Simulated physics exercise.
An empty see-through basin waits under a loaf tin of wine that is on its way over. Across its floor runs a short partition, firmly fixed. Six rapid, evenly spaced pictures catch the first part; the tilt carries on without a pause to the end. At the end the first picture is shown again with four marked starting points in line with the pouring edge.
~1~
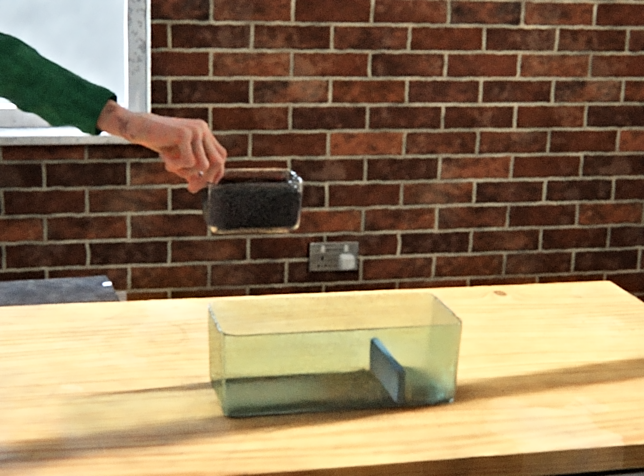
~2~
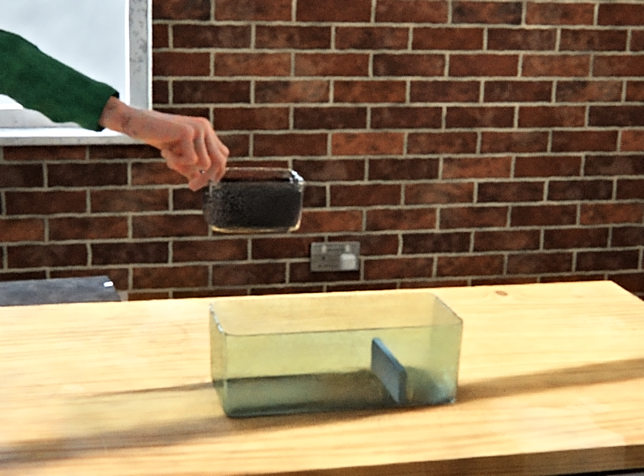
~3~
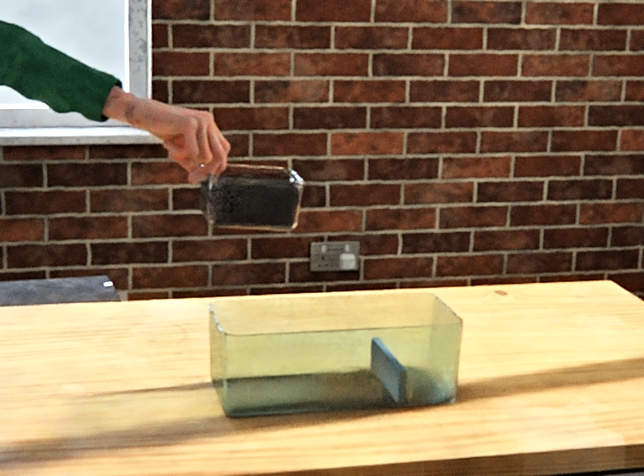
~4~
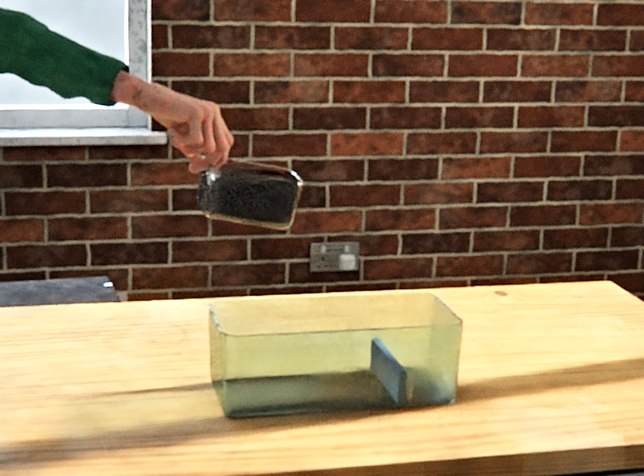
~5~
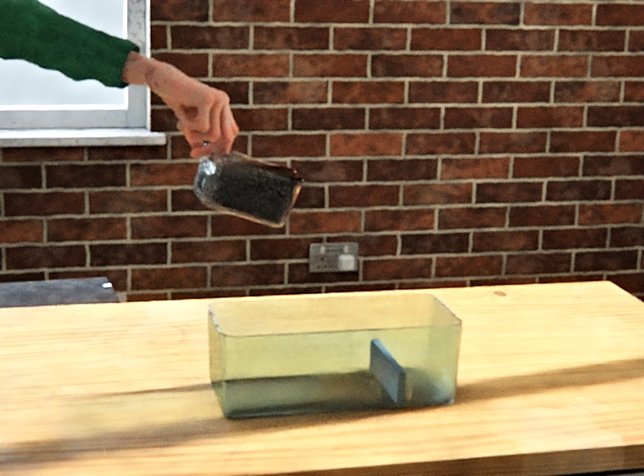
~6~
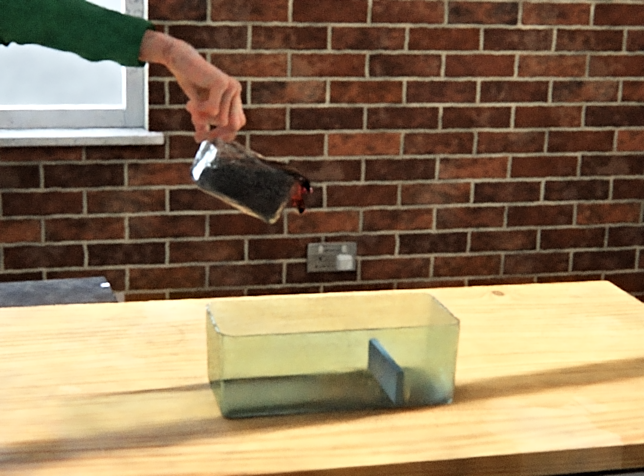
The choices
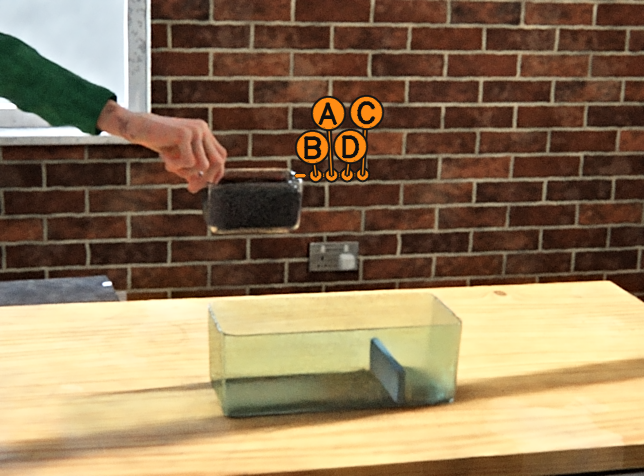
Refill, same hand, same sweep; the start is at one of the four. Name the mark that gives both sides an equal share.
Use spot B.
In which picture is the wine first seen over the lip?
Picture 5.
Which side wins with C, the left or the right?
The right one.
On the marked copy, A at (331, 175); B at (315, 175); C at (362, 174); D at (347, 174).
For spot A, about 24 % ends left of the wall and 75 % right of it.
For spot B, about 46 % ends left of the wall and 51 % right of it; 3 % is lost outside.
For spot C, about 21 % ends left of the wall and 78 % right of it.
For spot D, about 23 % ends left of the wall and 75 % right of it.
